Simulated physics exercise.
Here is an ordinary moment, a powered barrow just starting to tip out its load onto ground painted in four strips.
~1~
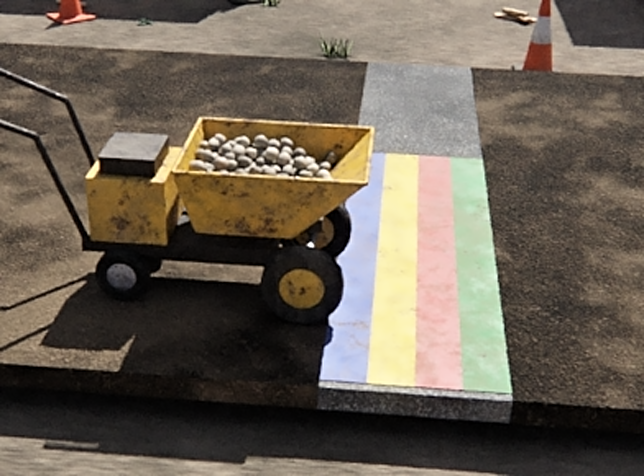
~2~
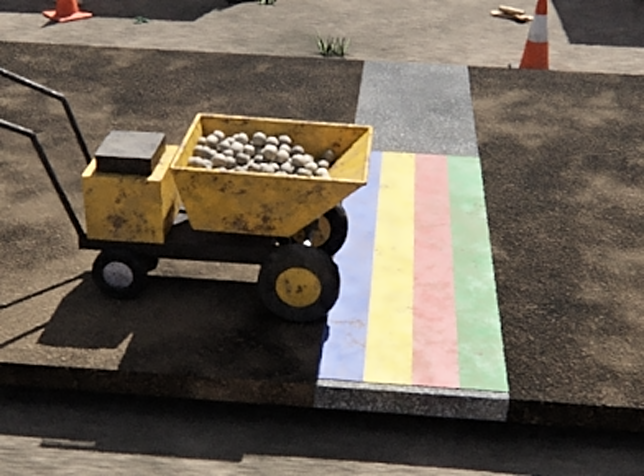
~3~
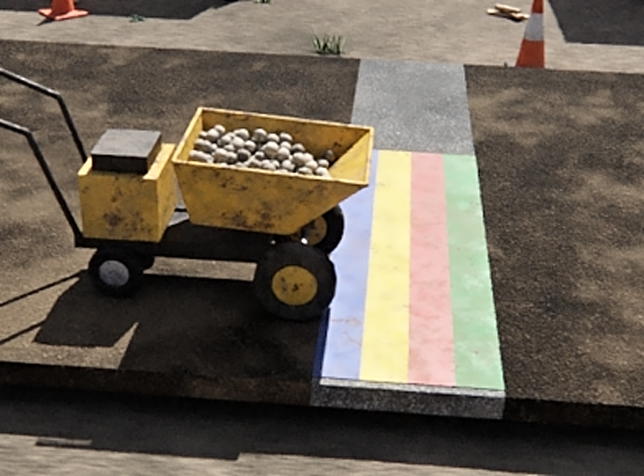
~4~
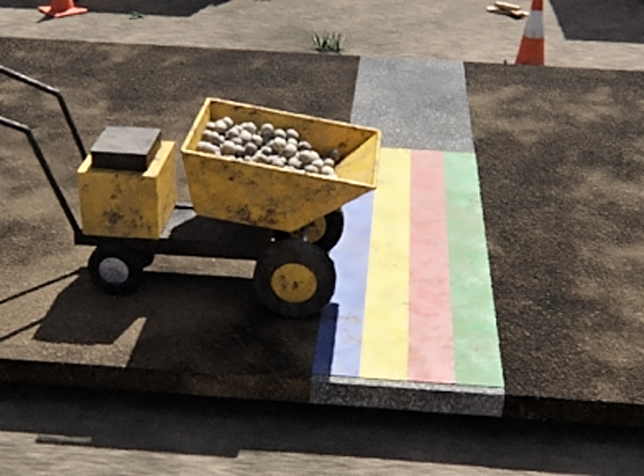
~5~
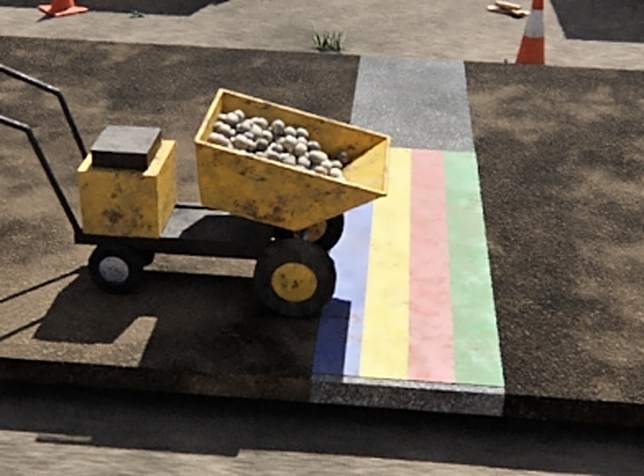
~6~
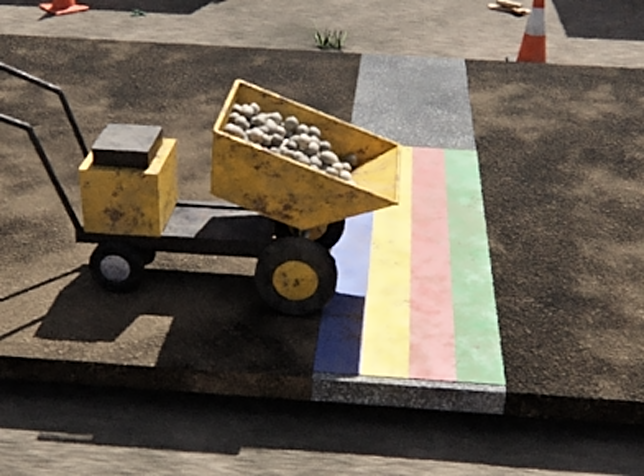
The clip opens on a yellow powered barrow loaded with rounded stones, beside blue, yellow, red and green strips painted on the ground. At first the skip sits level; then its back rises steadily and its front lip dips to the right, leaving it clearly tilted with the stones still inside.
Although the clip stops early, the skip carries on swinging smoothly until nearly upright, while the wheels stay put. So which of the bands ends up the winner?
The winner is the green band.
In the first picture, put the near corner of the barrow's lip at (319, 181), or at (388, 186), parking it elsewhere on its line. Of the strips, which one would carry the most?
To begin with the red one, and after that the green strip.
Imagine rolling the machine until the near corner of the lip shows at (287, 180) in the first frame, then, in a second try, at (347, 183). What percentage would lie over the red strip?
About 20 %, then 20 %.
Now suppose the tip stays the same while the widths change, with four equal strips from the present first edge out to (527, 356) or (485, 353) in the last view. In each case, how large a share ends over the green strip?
Roughly 30 % and 30 %.
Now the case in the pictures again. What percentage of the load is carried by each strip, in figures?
In percent: Blue strip 0, yellow strip 0, red strip 15, green strip 30.
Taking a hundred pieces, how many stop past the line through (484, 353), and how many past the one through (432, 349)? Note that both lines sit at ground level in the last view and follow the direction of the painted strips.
Result, first then second: 30 %, 70 %.
Shortly afterwards, skip tipped steeply; the whole lot in the skip.
Next, skip tipped right over; near half in the skip; a little over the red strip; near a quarter over the green strip; a little off the paint.
Some moments later, skip tipped right over; near a third in the skip; a little over the red strip; near a third over the green strip; near a quarter off the paint.
In the end, skip tipped right over; near a third in the skip; none at all over the blue strip; none at all over the yellow strip; a little over the red strip; near a third over the green strip; near a quarter off the paint.
